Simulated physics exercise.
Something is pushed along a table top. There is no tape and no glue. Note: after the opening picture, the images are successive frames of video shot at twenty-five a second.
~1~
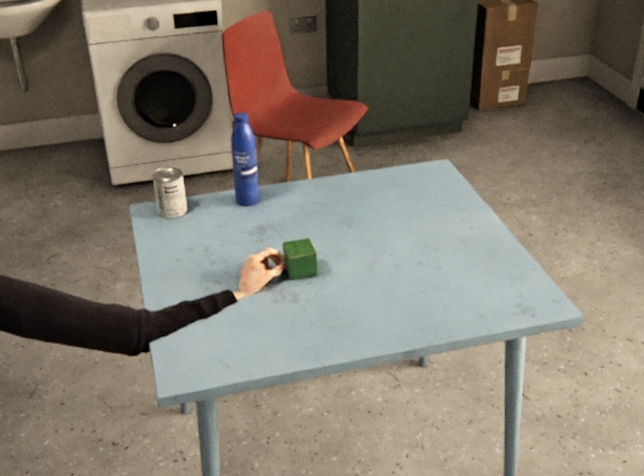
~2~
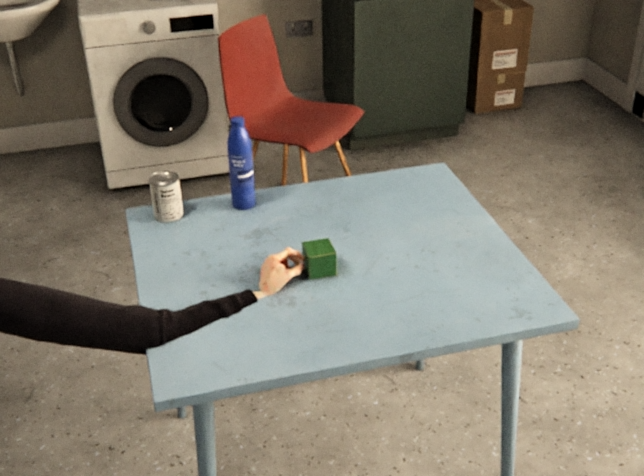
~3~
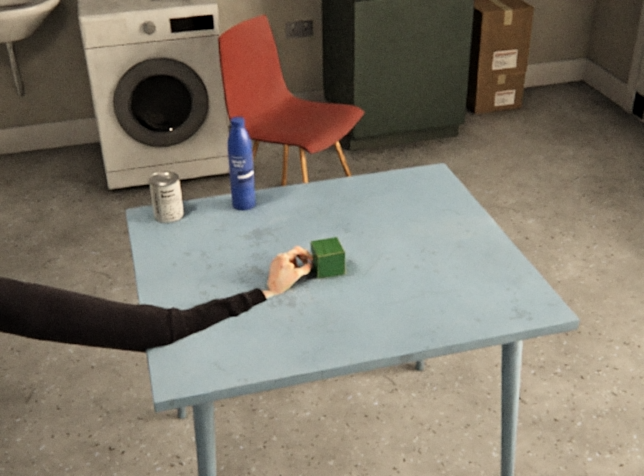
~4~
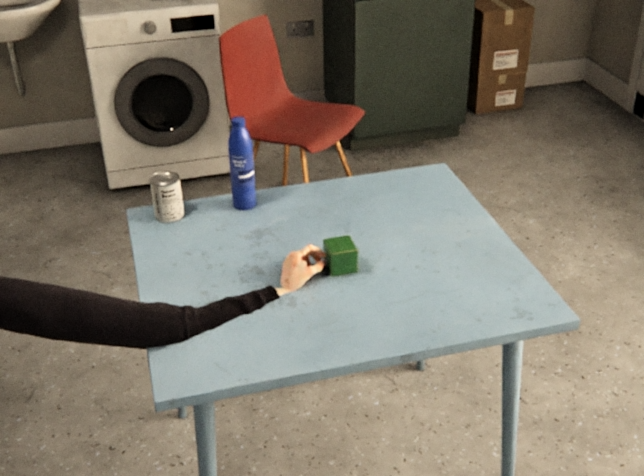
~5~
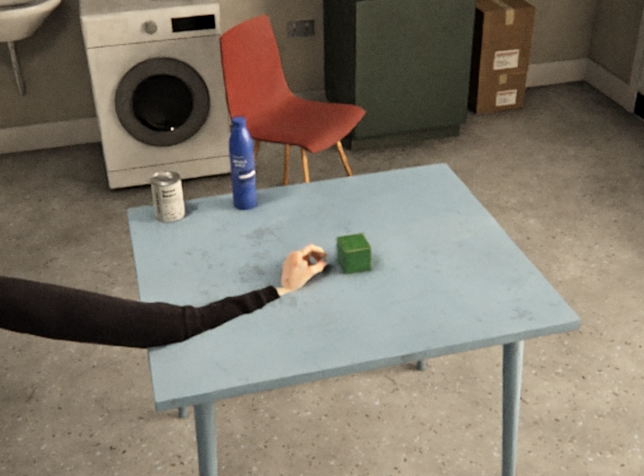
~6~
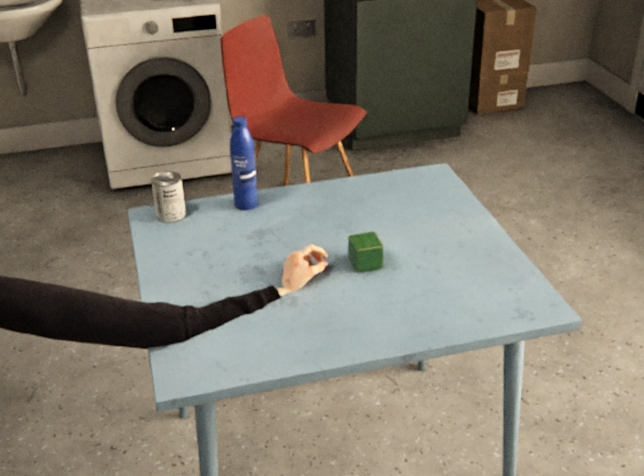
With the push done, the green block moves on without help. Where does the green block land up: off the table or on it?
It never leaves the table.
Then, 0.10 s later than the last frame, green block moved well along near (387, 248).
Then, 0.20 s later than the last frame, green block moved well along near (399, 247).
When it is over, moved from the start, green block. End places, in pixels of the last picture, green block near (402, 246).
